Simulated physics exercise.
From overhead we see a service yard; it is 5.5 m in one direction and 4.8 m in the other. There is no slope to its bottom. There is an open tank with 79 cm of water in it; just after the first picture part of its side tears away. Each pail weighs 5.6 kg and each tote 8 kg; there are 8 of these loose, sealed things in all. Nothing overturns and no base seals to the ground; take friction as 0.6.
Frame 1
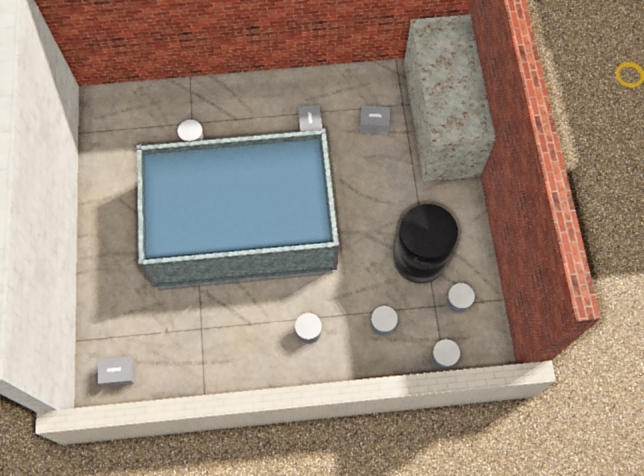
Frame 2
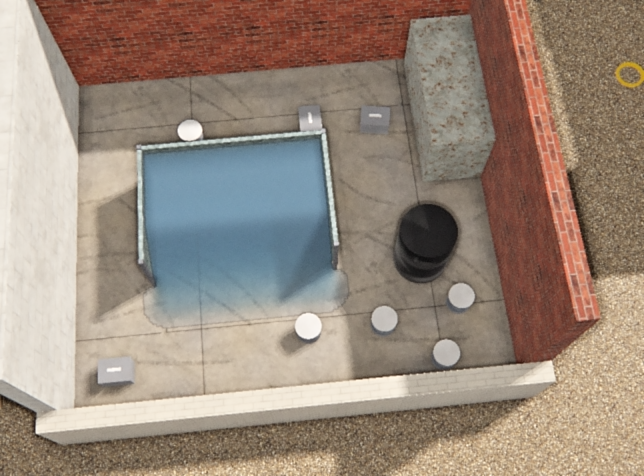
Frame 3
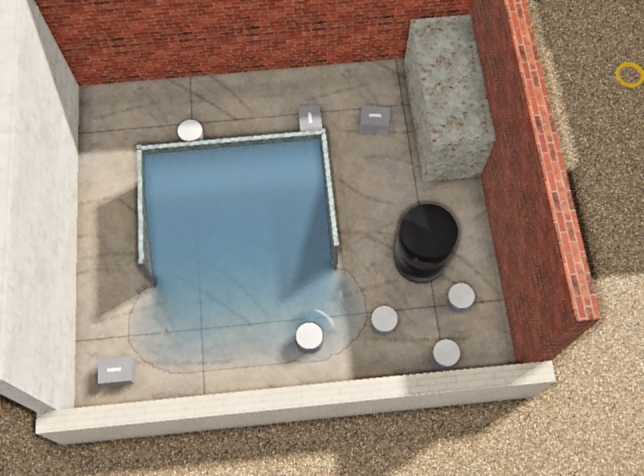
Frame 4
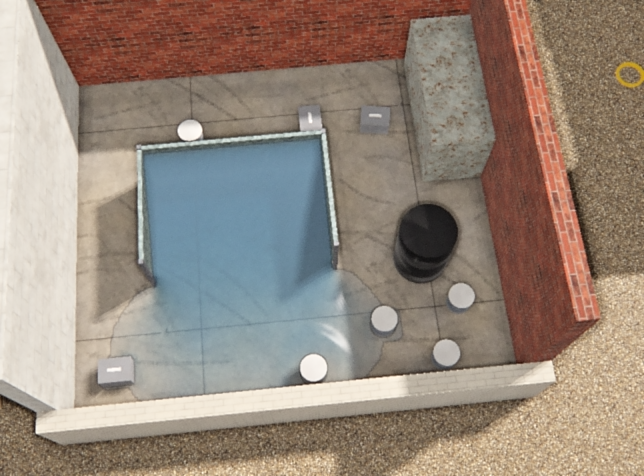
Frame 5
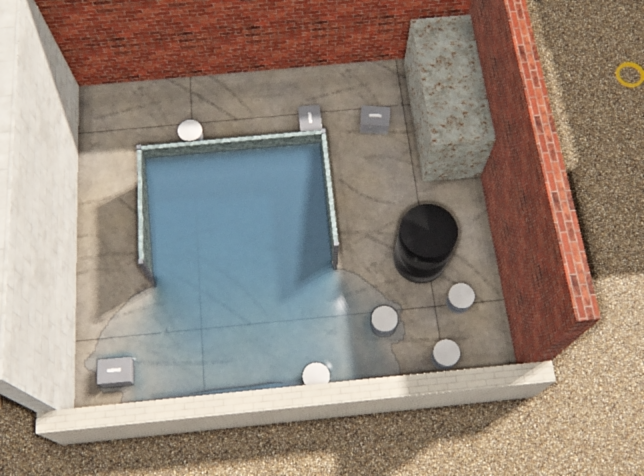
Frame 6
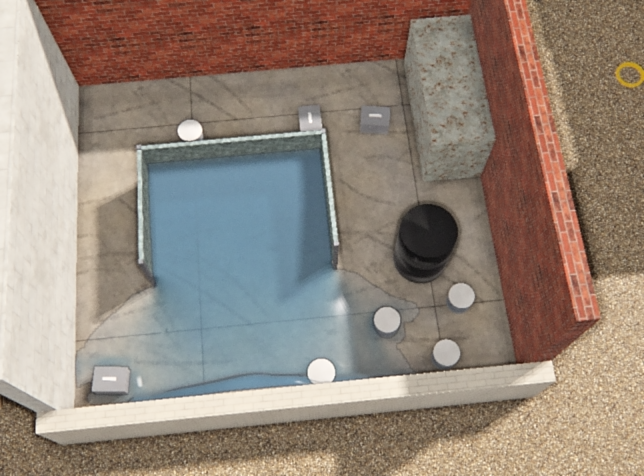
Water pours from the tank's open front side, spreads, and shifts a pail, then a tote.
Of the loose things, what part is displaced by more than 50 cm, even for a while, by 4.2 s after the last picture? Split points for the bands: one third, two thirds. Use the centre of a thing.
My call: One third to two thirds.
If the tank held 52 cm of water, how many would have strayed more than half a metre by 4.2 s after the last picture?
Then the count would be 5.
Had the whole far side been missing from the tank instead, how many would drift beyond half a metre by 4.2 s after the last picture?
In that case 7 of them.
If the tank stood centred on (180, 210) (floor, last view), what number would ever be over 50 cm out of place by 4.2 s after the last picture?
Then the count would be 7.
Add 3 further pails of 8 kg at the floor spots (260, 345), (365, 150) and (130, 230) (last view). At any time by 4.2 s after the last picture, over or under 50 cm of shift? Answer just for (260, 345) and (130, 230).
In the order asked they come out beyond the limit, beyond the limit.
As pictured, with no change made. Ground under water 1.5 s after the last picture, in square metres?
The covered patch comes to about 15 m2.
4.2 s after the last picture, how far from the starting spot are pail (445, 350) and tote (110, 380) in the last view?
In that order: 200 cm, 450 cm.
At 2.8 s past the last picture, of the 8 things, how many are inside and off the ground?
Count: 4.
Then, 0.4 s after the last picture 1 of 8 are over 50 cm from their spots; 2 afloat.
Then, 1.5 s after the last picture 5 of 8 are over 50 cm from their spots; 3 afloat.
Then, 2.8 s after the last picture 5 of 8 are over 50 cm from their spots; 4 afloat.
Then, 4.2 s after the last picture 5 of 8 are over 50 cm from their spots, and 5 have been at some point; 5 afloat.
